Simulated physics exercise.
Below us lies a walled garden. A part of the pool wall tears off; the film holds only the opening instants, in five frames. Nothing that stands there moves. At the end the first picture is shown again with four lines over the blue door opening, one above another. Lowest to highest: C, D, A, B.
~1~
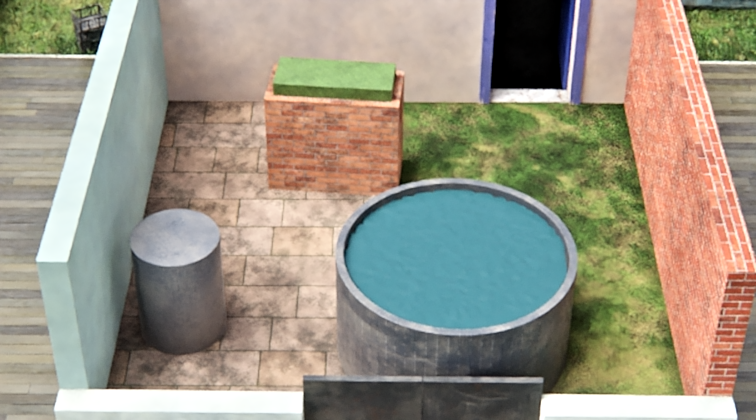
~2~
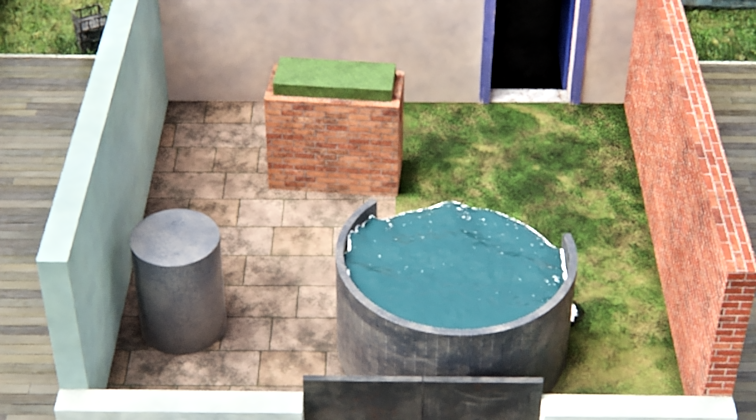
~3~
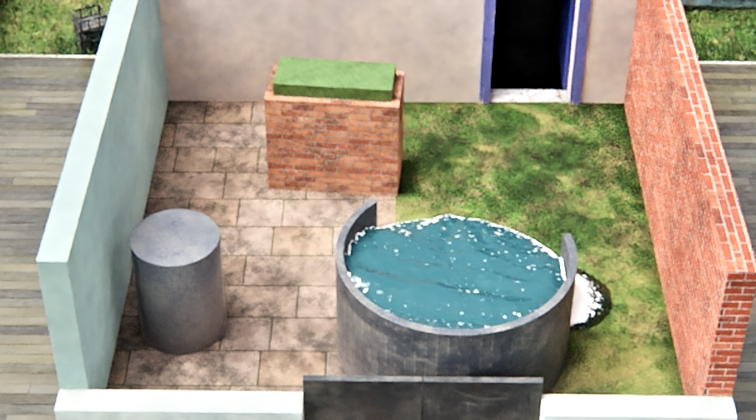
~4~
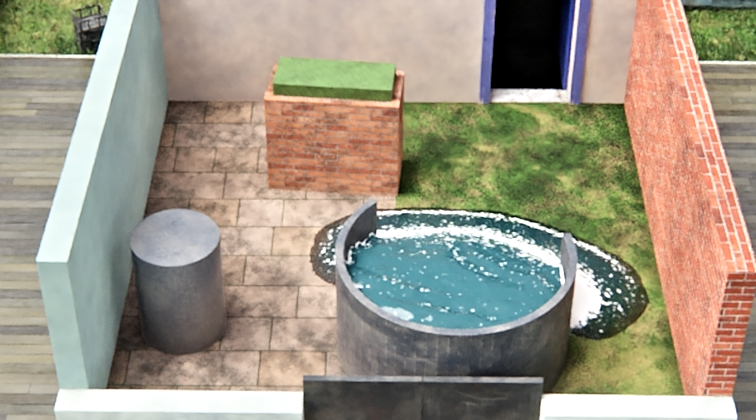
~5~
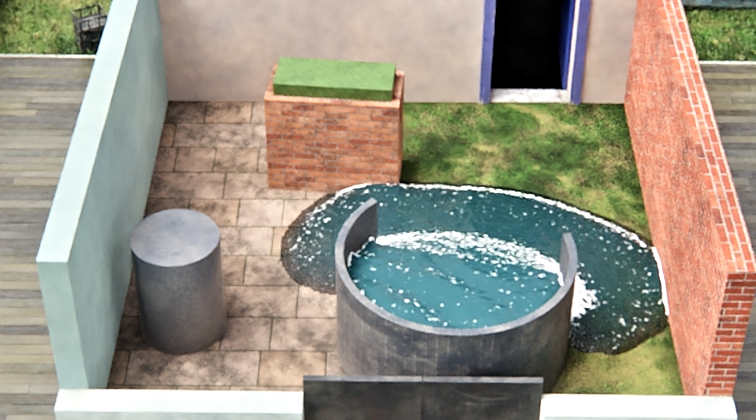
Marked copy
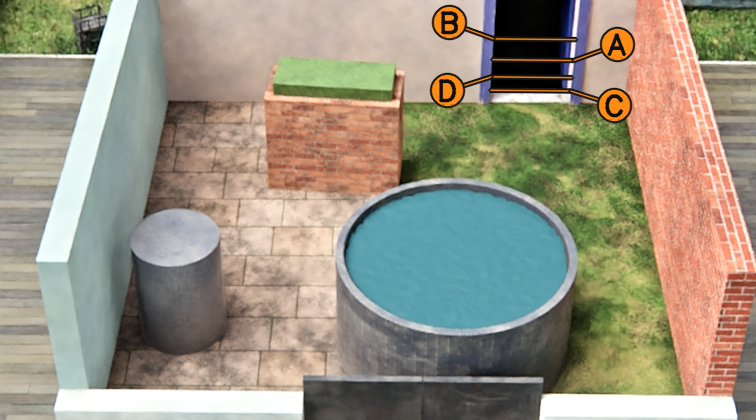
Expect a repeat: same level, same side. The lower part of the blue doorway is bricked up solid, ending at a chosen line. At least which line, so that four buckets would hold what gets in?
A.
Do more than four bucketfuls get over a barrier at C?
Yes.
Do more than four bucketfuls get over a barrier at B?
No, not at all.
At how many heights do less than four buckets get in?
Two of the four.
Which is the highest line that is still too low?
D it is.
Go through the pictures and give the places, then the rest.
The first picture shows water in the pool at rest, its middle at (456, 259); foot of the blue doorway at (529, 103); shut gate at (422, 389).
In the second picture, water covers 3 % of the ground, its front hidden from here.
The third picture shows front seen at (589, 318), 7 % of the ground wet.
The fourth picture shows front seen at (629, 286), 15 % of the ground wet.
The fifth picture shows front seen at (297, 227), 25 % of the ground wet.
On the marked copy, A at (533, 60); B at (534, 39); C at (530, 90); D at (531, 77); from the bottom up C, D, A, B.
If A is chosen, a splash gets over, under a bucket.
If B is chosen, nothing gets over.
If C is chosen, dozens of bucketfuls pour in.
If D is chosen, about 9 bucketfuls get in.
